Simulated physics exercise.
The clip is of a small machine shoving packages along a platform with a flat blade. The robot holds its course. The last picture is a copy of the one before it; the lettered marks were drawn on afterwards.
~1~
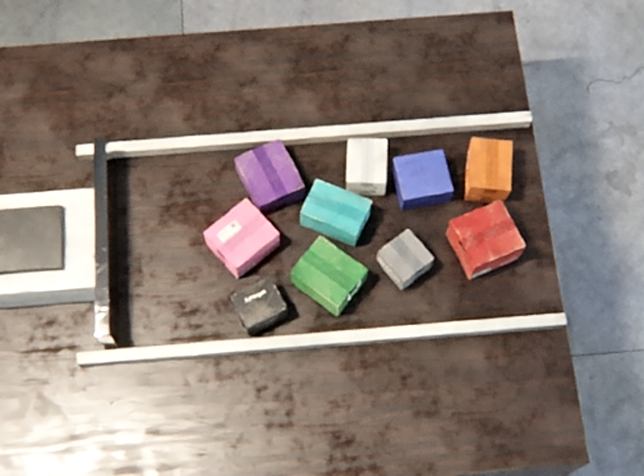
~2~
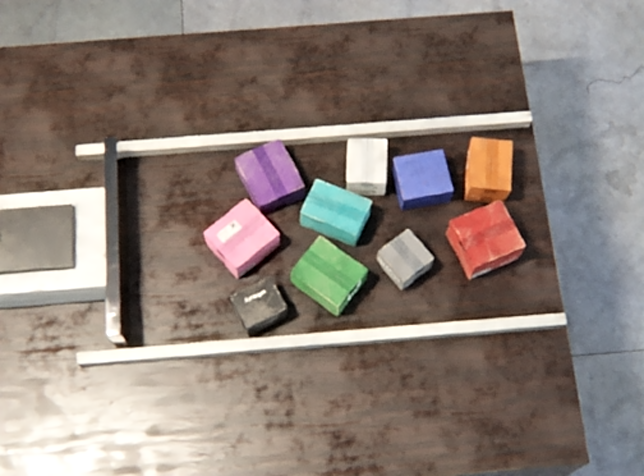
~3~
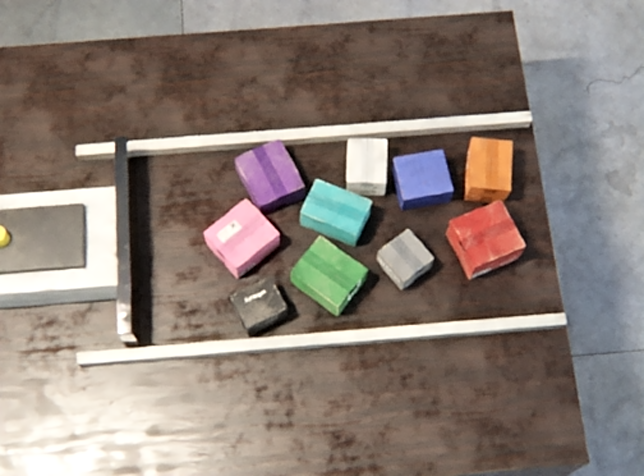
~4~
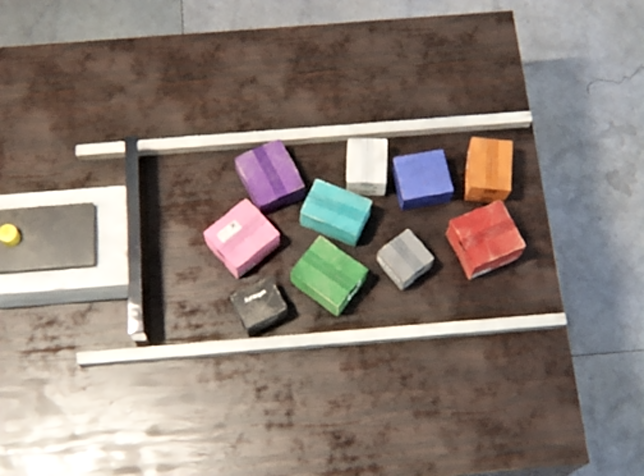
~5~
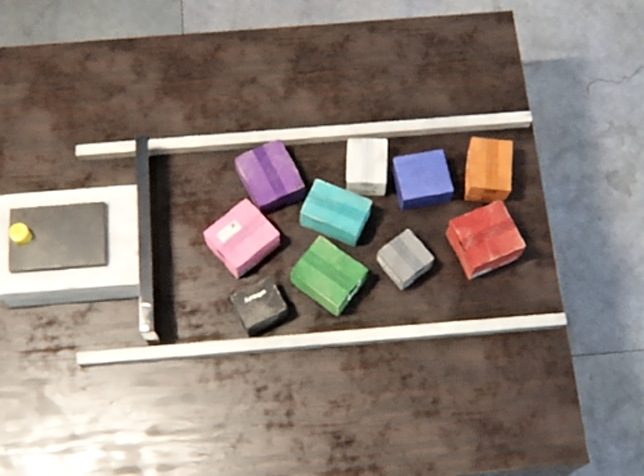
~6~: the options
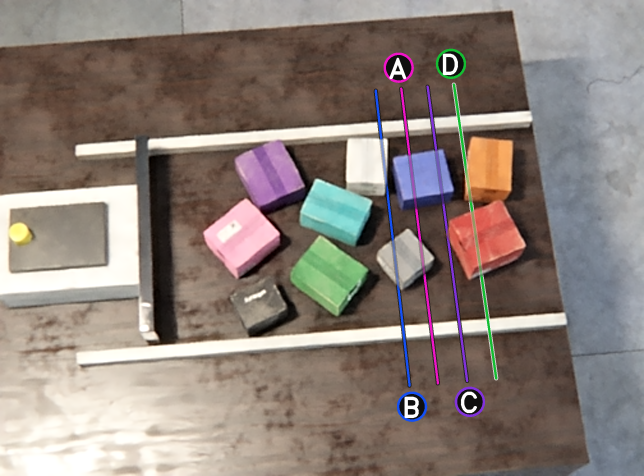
A small machine with a flat dark blade crept slowly to the right between two white rails on a dark platform, while the colourful boxes ahead of it stayed still, untouched by the blade.
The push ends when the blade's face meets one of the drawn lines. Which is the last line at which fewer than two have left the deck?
No second one falls up to B.
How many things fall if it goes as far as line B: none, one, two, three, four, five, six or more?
By then, one.
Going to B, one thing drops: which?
The orange box goes over.
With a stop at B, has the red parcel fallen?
No.
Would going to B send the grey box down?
No.
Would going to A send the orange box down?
Yes.
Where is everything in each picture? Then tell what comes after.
In the first frame, grey box (405, 260); green parcel (329, 276); white parcel (366, 167).
In the second frame, robot (32, 239); turquoise box (336, 213).
In the third frame, robot (44, 238); blue crate (422, 180).
In the fourth frame, robot (55, 237); red parcel (485, 239).
In the fifth frame, robot (65, 236); pink parcel (242, 239); grey box (405, 260); green parcel (329, 276).
On the marked copy, A at (419, 228); B at (392, 231); C at (446, 226); D at (474, 224).
Taking B. A third of the way, robot (155, 229); black box (274, 309); purple box (282, 174).
Two thirds of the way, robot (245, 222); orange box (510, 176); red parcel (490, 238).
When it is over, robot (312, 217); orange box over the edge; red parcel (548, 226); one fallen.
As for the rest, A drops three; C drops three; D drops six.
